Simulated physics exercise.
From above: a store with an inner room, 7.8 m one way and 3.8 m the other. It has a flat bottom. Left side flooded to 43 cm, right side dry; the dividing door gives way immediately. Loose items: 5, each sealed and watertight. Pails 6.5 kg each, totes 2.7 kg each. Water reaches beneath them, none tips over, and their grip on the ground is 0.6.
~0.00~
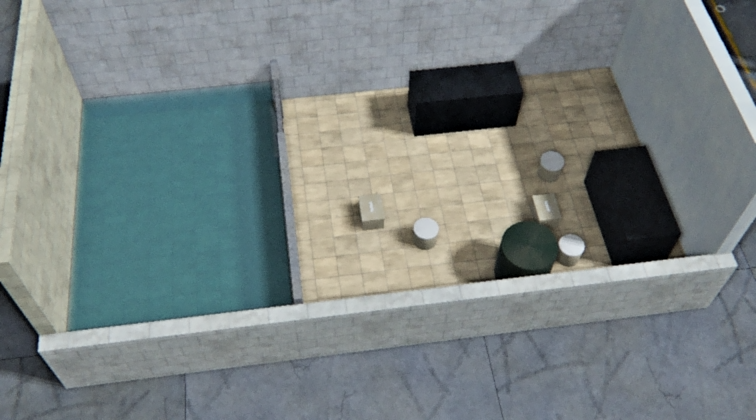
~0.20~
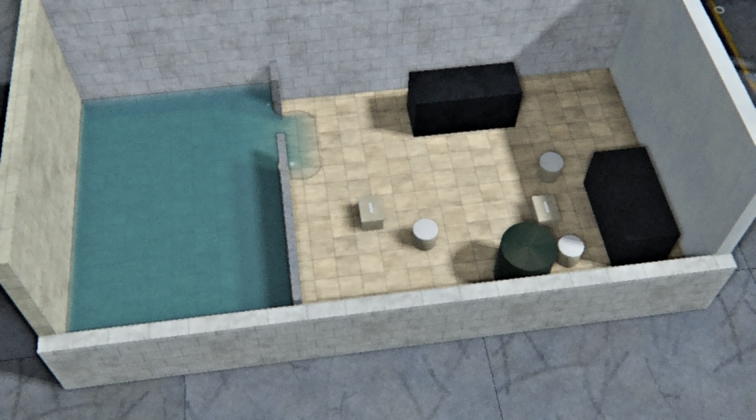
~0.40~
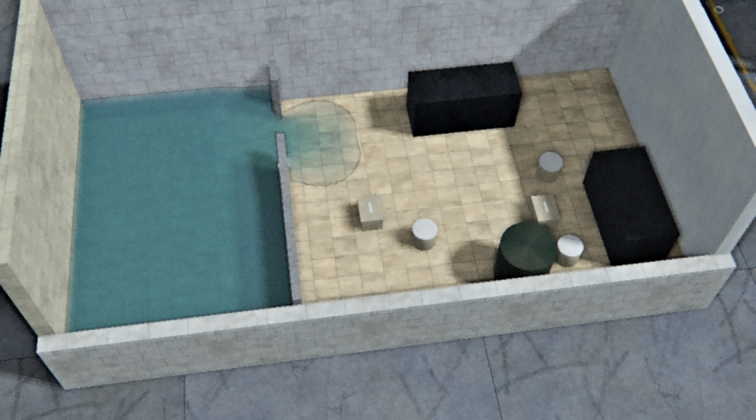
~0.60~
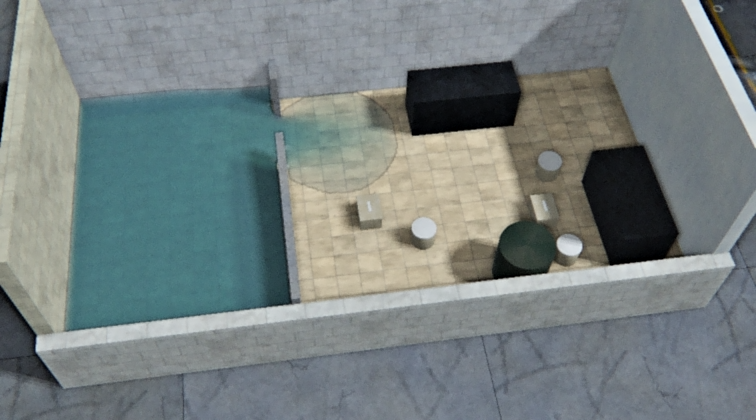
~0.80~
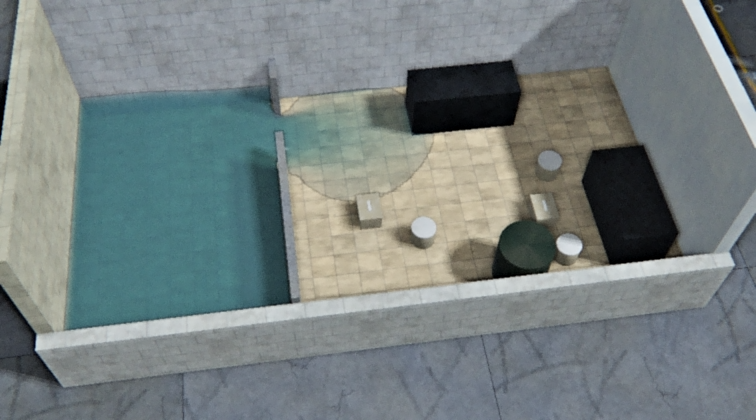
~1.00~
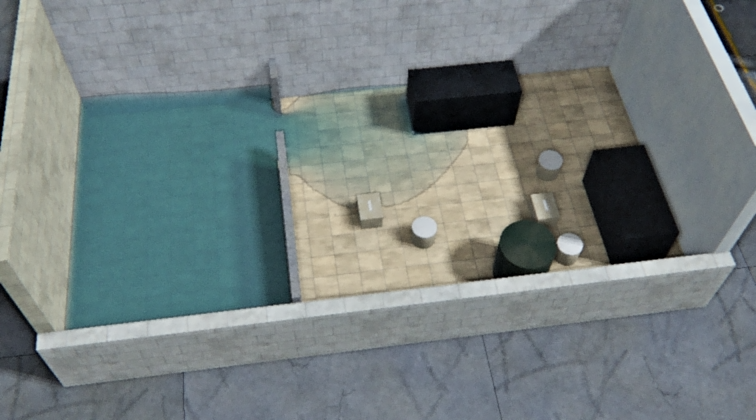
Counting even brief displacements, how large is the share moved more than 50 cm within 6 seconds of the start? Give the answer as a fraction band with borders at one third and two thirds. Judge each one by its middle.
Band: 1/3 up to 2/3.
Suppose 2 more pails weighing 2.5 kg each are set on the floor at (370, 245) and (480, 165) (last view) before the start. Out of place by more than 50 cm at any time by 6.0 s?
Going in order, that's not that far and then too far.
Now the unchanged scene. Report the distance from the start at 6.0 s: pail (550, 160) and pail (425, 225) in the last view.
In turn they sit 80 cm and 10 cm away.
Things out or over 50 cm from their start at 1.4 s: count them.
The number by then is 0.
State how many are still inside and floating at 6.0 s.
4 of them.
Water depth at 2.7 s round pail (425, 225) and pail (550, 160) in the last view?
Depths: Near 2 cm, then near 5 cm.
After 1.4 s 0 of 5 are over 50 cm from their spots; 0 afloat.
After 2.7 s 1 of 5 are over 50 cm from their spots; 1 afloat.
After 4.2 s 2 of 5 are over 50 cm from their spots; 3 afloat.
After 6.0 s 3 of 5 are over 50 cm from their spots, and 3 have been at some point; 4 afloat.
